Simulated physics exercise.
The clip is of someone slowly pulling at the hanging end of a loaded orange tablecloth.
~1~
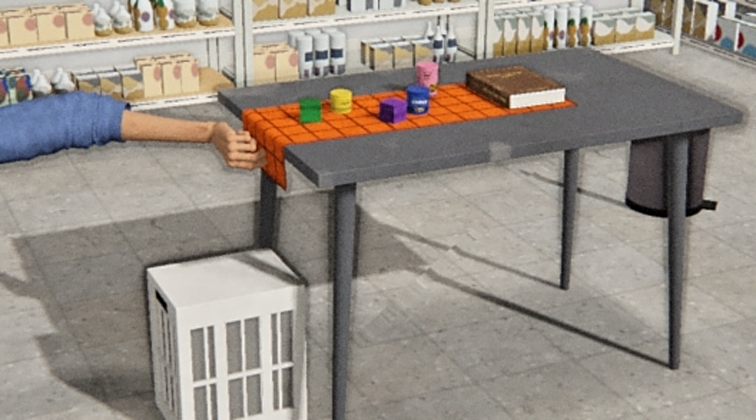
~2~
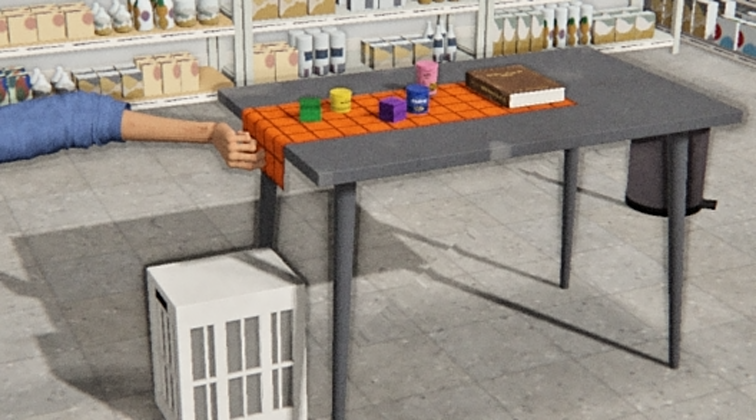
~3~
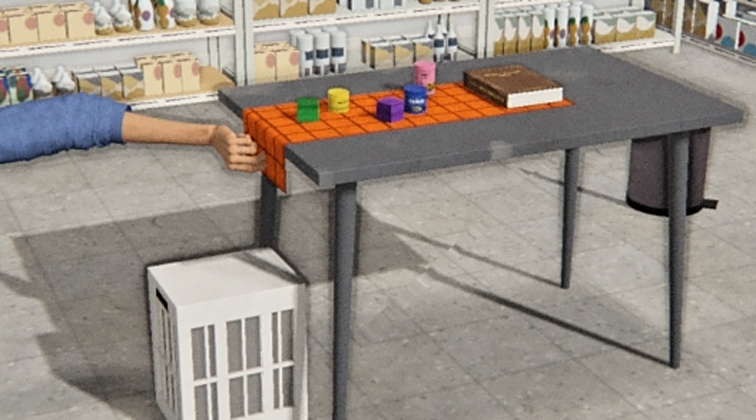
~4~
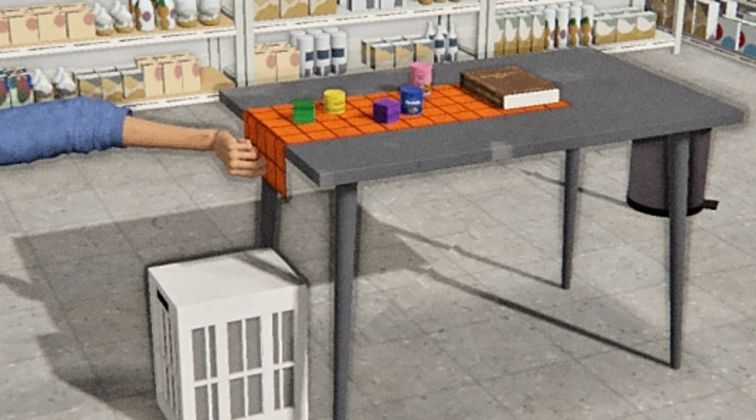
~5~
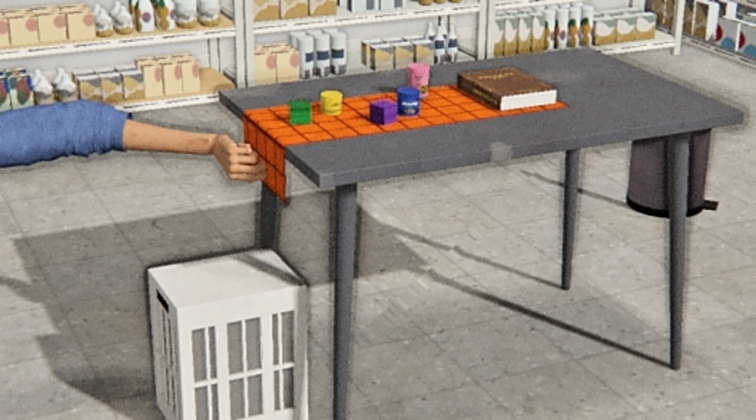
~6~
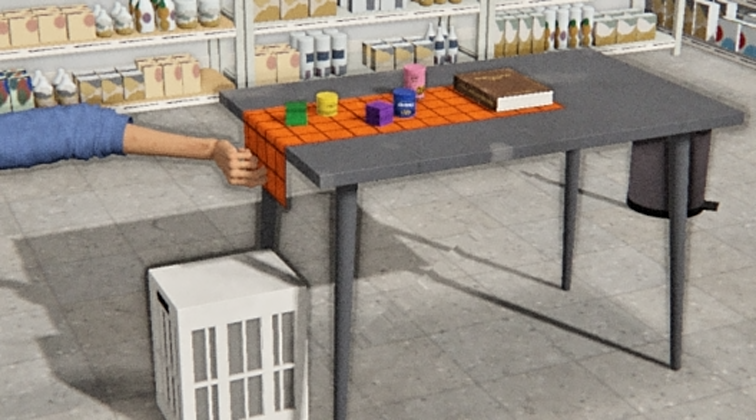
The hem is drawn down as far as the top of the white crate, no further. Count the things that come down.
The count of fallen things is two.
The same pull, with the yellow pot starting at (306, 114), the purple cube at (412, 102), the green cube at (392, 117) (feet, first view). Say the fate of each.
The yellow pot drops off; the purple cube remains up; the green cube survives.
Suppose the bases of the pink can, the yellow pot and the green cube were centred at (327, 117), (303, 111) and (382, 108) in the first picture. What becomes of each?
The pink can comes down; the yellow pot drops off; the green cube holds on.
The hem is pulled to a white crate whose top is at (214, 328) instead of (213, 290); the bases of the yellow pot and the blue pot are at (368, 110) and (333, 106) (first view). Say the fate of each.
The yellow pot is carried off, the blue pot comes down.
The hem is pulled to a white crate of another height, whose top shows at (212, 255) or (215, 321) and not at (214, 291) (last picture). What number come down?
The count: 1 and 3.
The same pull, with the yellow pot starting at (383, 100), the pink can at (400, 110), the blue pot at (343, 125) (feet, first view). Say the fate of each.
The yellow pot remains up; the pink can remains up; the blue pot comes down.
A little later, hem near (265, 222); all still up.
Next, hem near (264, 251); green cube gone.
Later still, hem on the crate; green cube and yellow pot gone.
When it is over, hem on the crate; green cube and yellow pot gone. It carries off two.
